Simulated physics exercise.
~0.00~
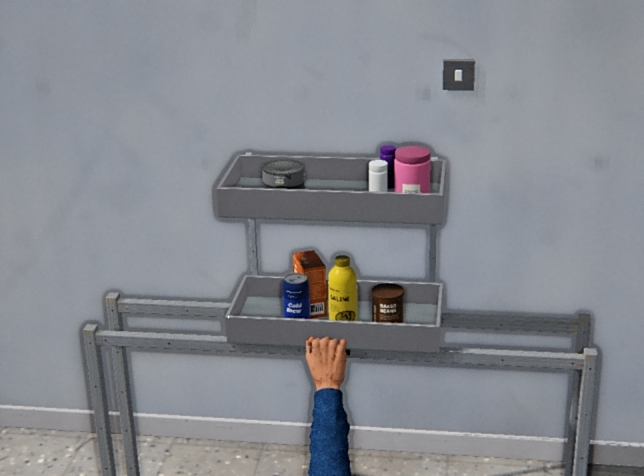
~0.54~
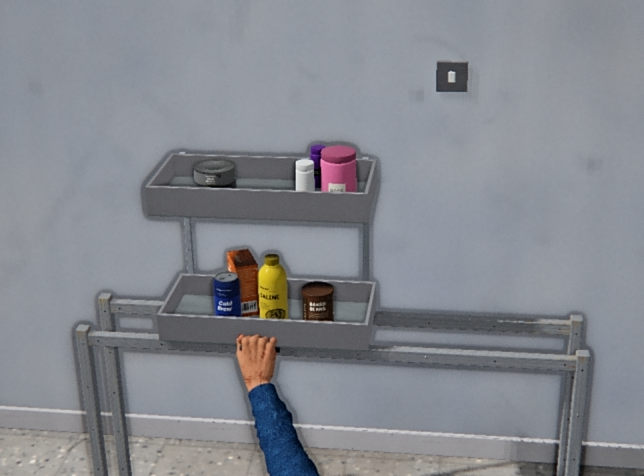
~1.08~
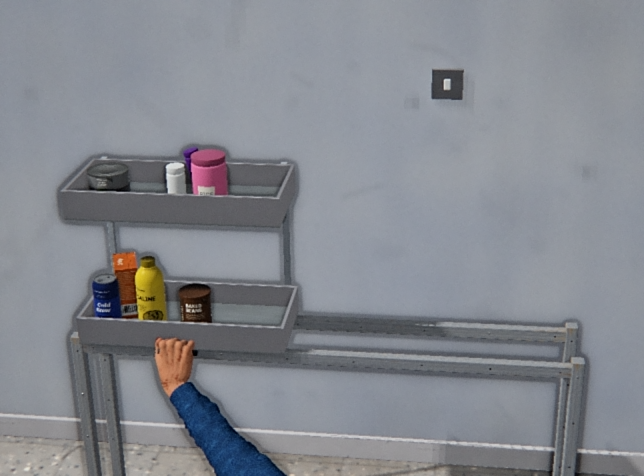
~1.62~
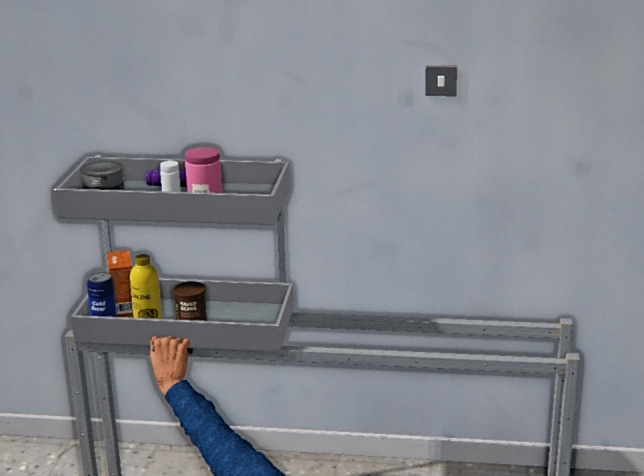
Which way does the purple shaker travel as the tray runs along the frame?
It travels to the left, carried along on the upper tier.
